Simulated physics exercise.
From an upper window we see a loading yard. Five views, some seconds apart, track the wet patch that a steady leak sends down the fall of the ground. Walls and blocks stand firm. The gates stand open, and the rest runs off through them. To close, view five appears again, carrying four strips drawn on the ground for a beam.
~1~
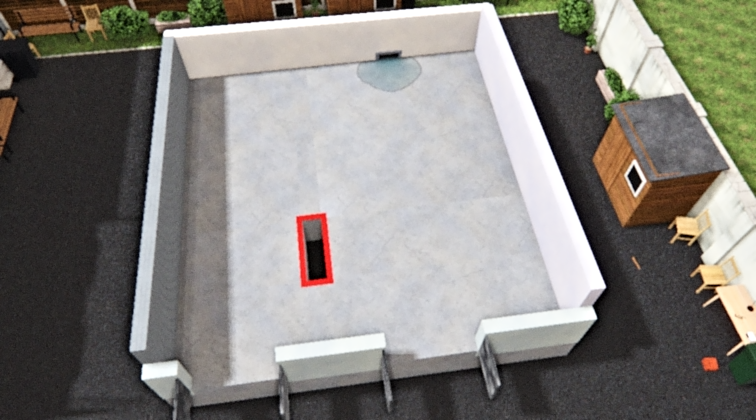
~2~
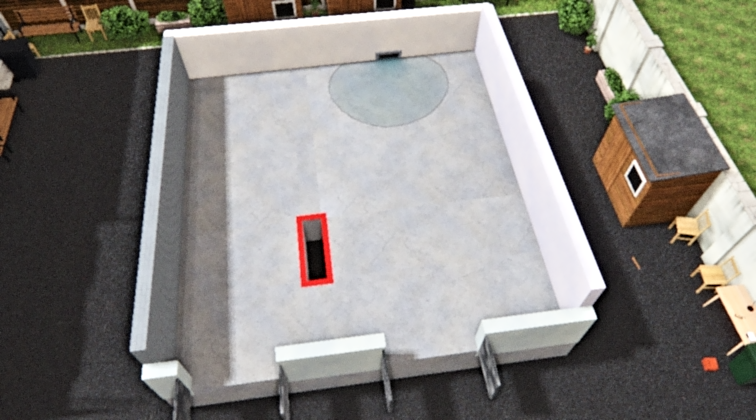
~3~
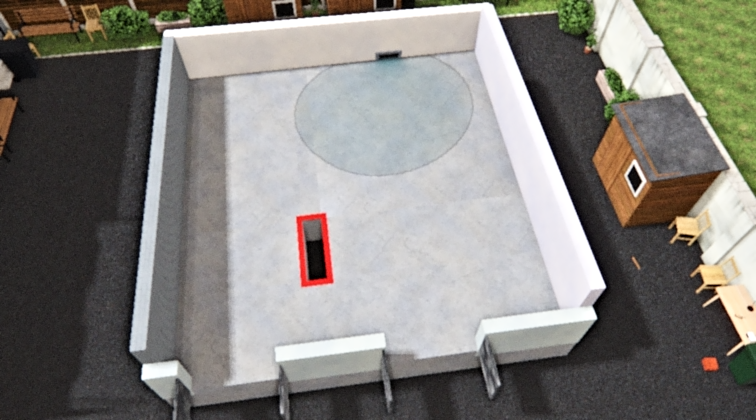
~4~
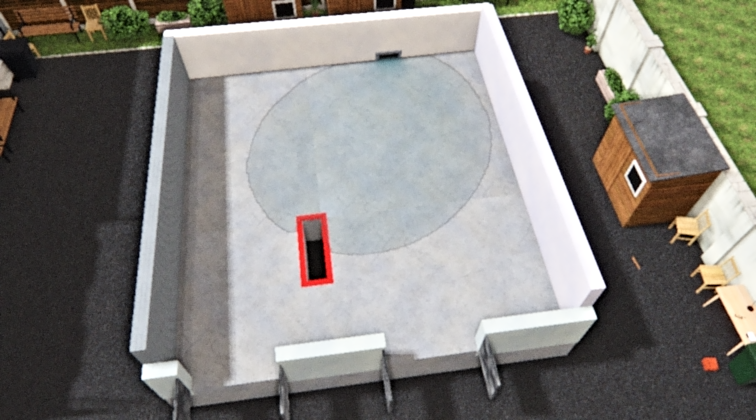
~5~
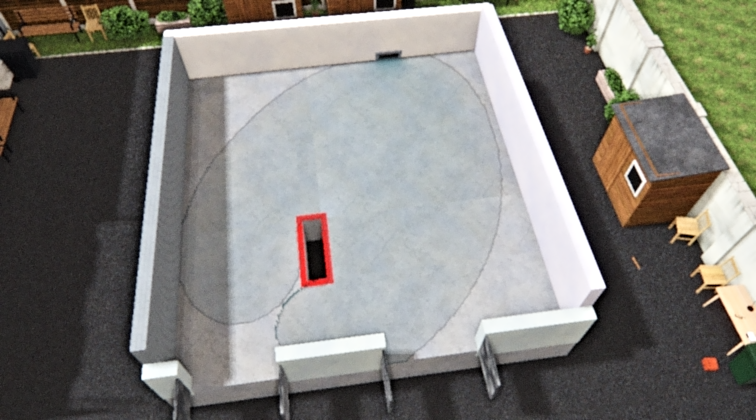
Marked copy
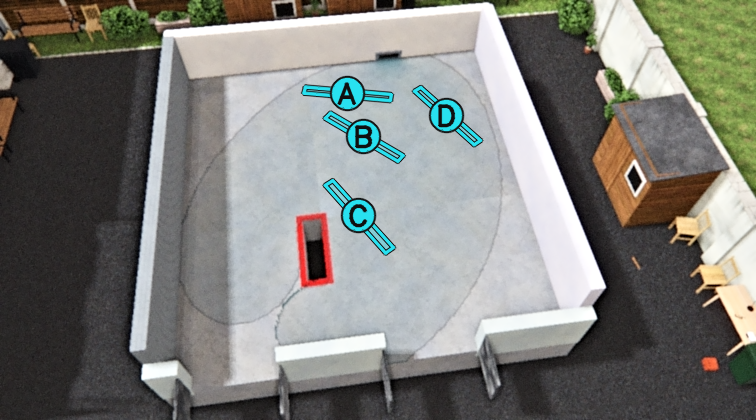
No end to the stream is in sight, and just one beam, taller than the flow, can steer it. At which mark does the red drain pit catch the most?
D works best here.
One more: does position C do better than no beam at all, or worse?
Worse.
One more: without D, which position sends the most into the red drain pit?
That is position A.
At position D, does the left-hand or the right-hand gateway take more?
More leaves on the left.
On the marked copy, A from (304, 90) to (390, 97); B from (327, 115) to (400, 158); C from (329, 182) to (389, 250); D from (417, 89) to (477, 142).
Choosing A, about 11 % of the stream runs into the red drain pit, about 89 % out by the gates.
Choosing B, about 3 % of the stream runs into the red drain pit, about 97 % out by the gates.
Choosing C, about 4 % of the stream runs into the red drain pit, about 96 % out by the gates.
Choosing D, about 23 % of the stream runs into the red drain pit, about 77 % out by the gates.
